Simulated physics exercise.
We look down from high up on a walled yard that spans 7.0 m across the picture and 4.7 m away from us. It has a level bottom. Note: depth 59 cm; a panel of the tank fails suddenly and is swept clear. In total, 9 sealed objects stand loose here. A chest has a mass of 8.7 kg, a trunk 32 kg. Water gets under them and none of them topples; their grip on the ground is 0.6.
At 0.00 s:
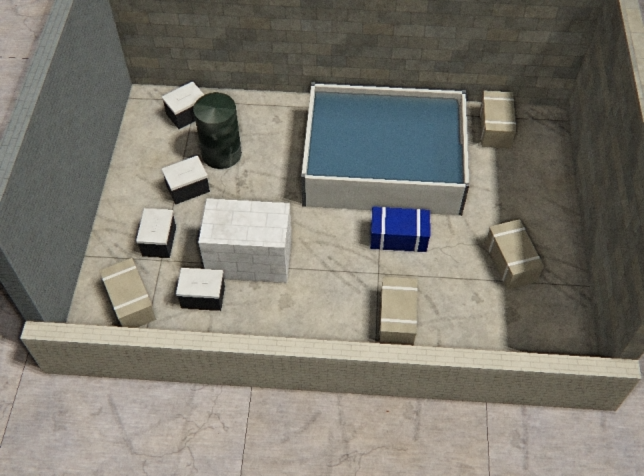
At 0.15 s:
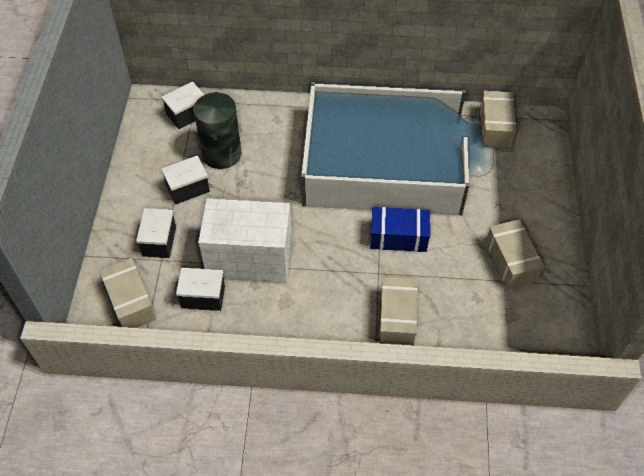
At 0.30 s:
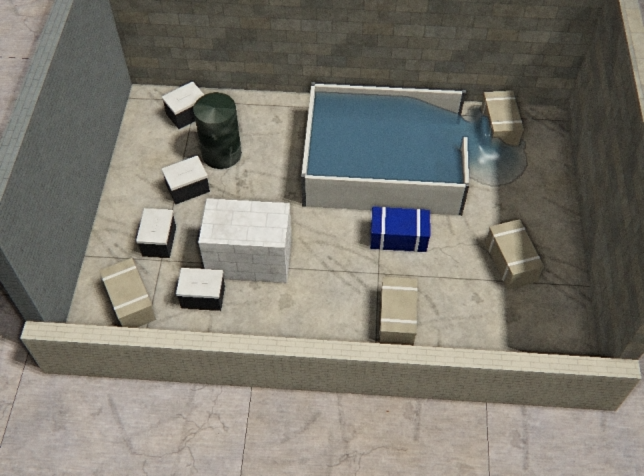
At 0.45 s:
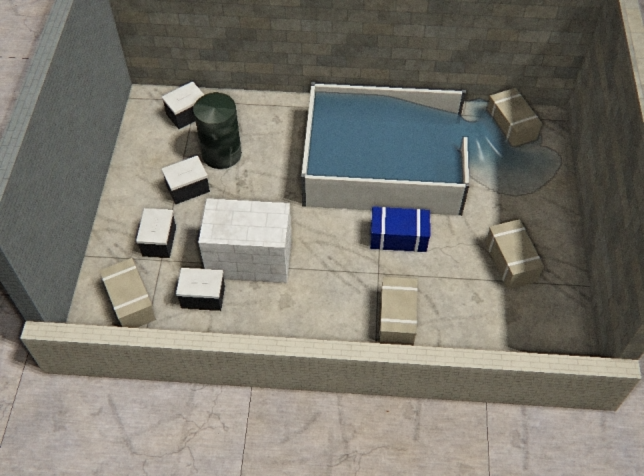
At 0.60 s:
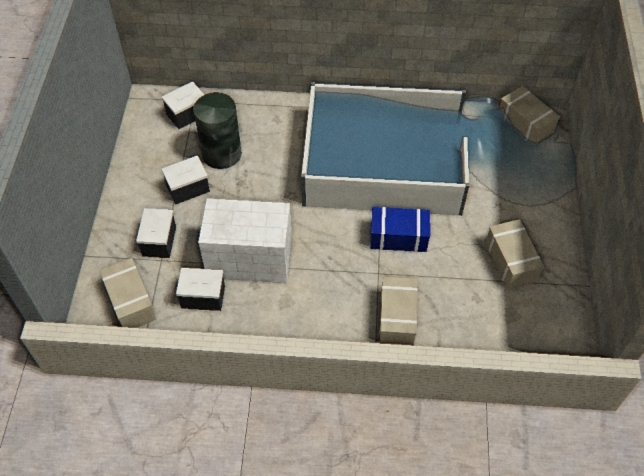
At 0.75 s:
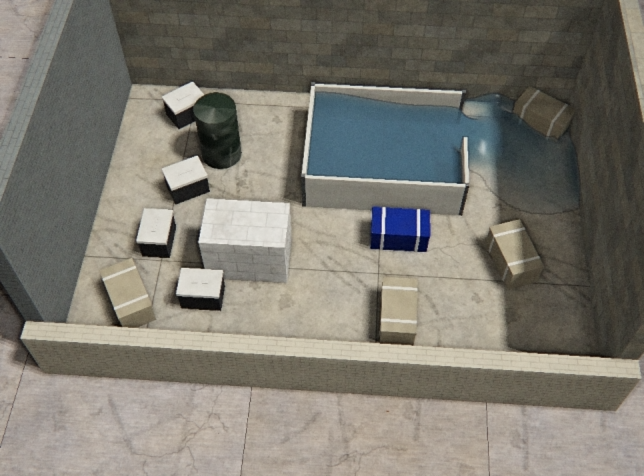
Water pours through a gap in the tank's right side and pushes a tan box away.
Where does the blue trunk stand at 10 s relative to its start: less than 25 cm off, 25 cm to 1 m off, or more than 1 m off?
It remains close to its start.
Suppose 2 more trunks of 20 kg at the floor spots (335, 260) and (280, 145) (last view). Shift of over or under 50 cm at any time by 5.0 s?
Order kept: Falls short, falls short.
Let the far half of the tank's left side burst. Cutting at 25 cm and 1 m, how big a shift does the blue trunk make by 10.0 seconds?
With that failure, the blue trunk remains in position.
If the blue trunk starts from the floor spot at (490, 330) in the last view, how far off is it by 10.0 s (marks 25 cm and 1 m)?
From that spot, it is pushed far off.
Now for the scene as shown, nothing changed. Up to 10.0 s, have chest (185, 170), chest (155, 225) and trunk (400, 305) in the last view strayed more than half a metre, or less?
Results in listed order: Falls short / exceeds / exceeds.
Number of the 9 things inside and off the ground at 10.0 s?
My tally comes to 6.
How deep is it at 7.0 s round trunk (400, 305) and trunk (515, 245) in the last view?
Depth approx. 6 cm / 9 cm.
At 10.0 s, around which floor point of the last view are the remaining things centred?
Close to pixel (276, 226).
After 2.0 s the blue trunk is near (401, 222), 0.0 m from its start, aground; 1 afloat.
After 4.5 s the blue trunk is near (401, 222), 0.0 m from its start, aground; 1 afloat.
After 7.0 s the blue trunk is near (401, 221), 0.0 m from its start, aground; 3 afloat.
After 10.0 s the blue trunk is near (399, 219), 0.0 m from its start, aground; 6 afloat.
